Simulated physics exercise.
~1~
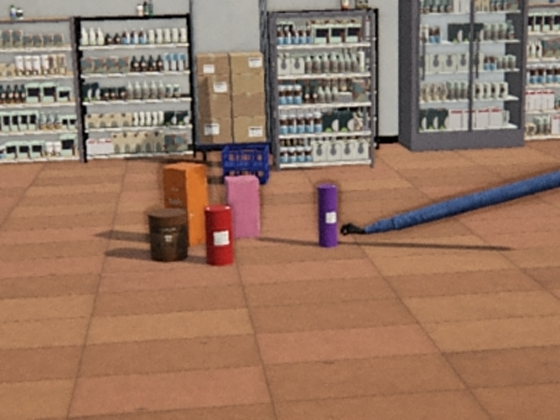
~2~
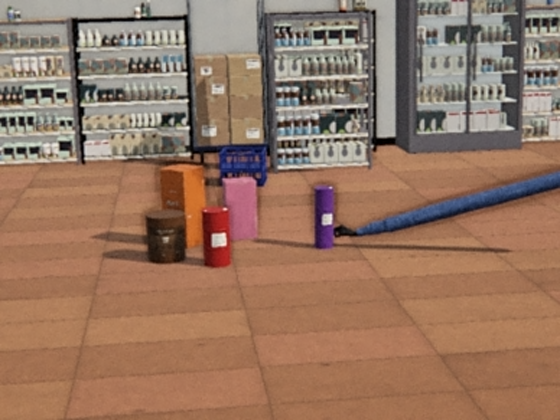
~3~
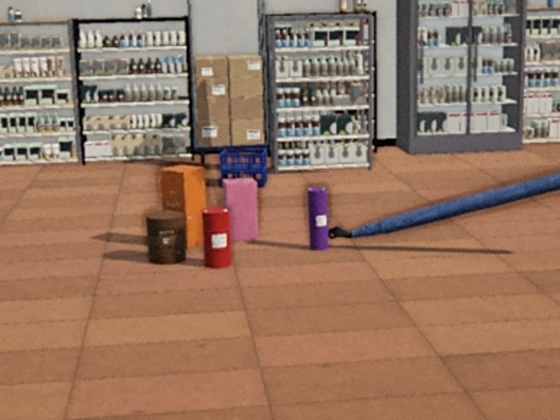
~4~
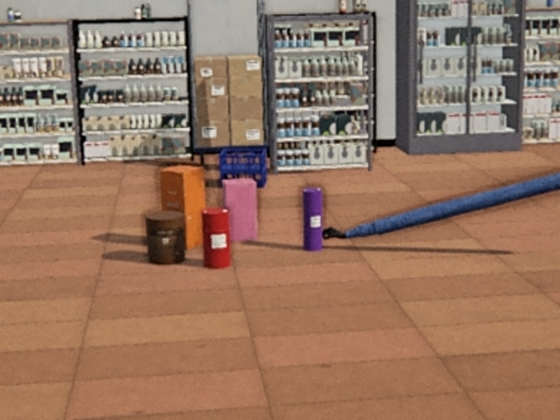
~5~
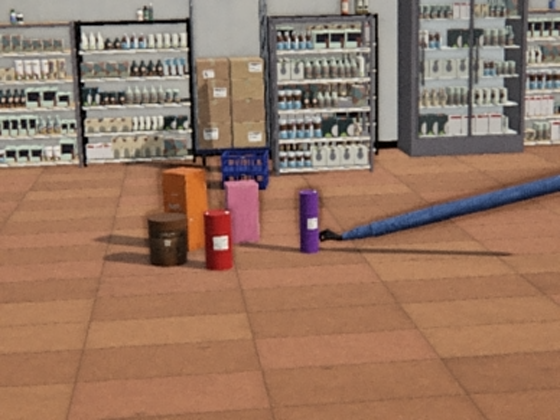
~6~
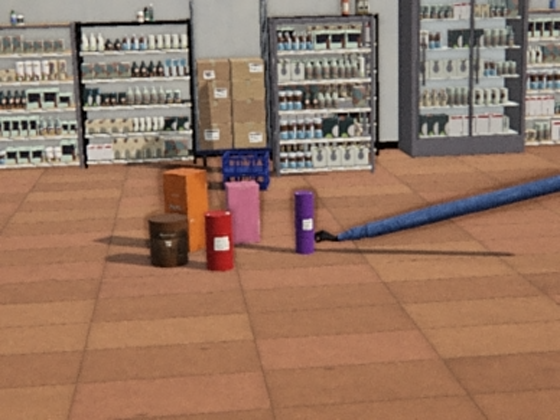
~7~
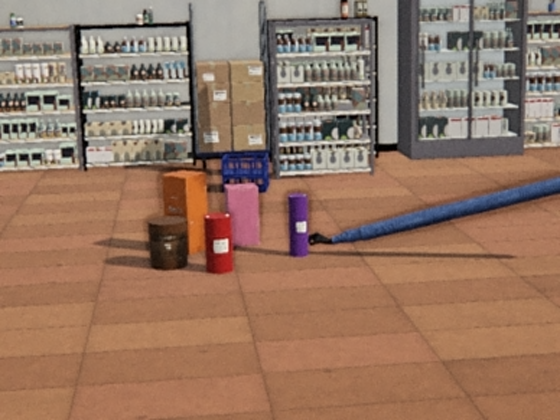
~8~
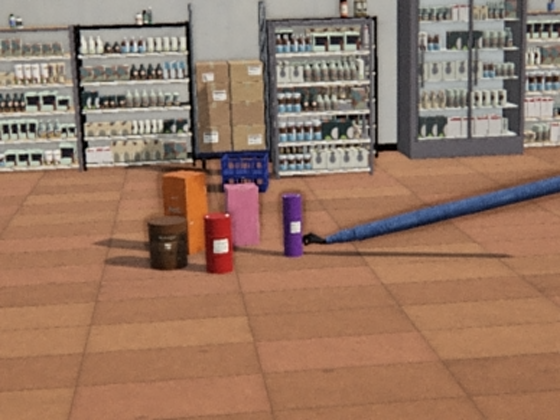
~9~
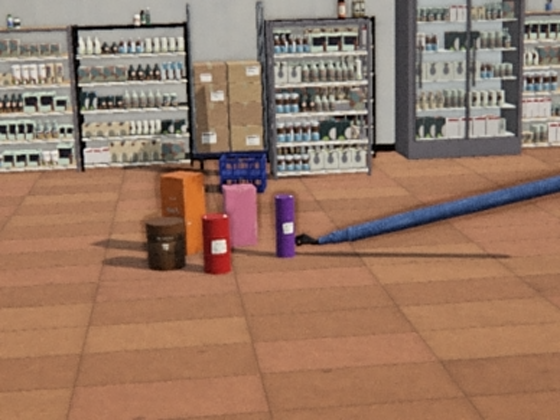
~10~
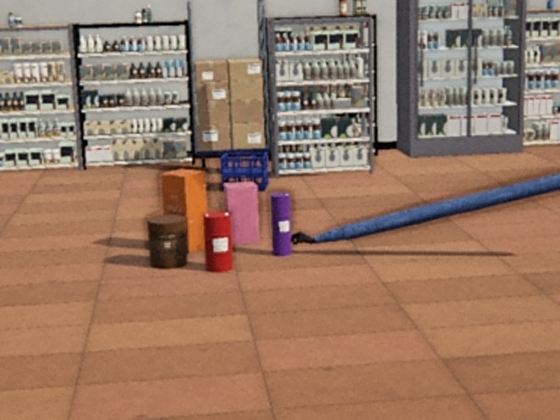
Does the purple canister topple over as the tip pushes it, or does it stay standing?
The purple canister stays standing. It slides to the left under the push and is still upright near the pink box at the end.
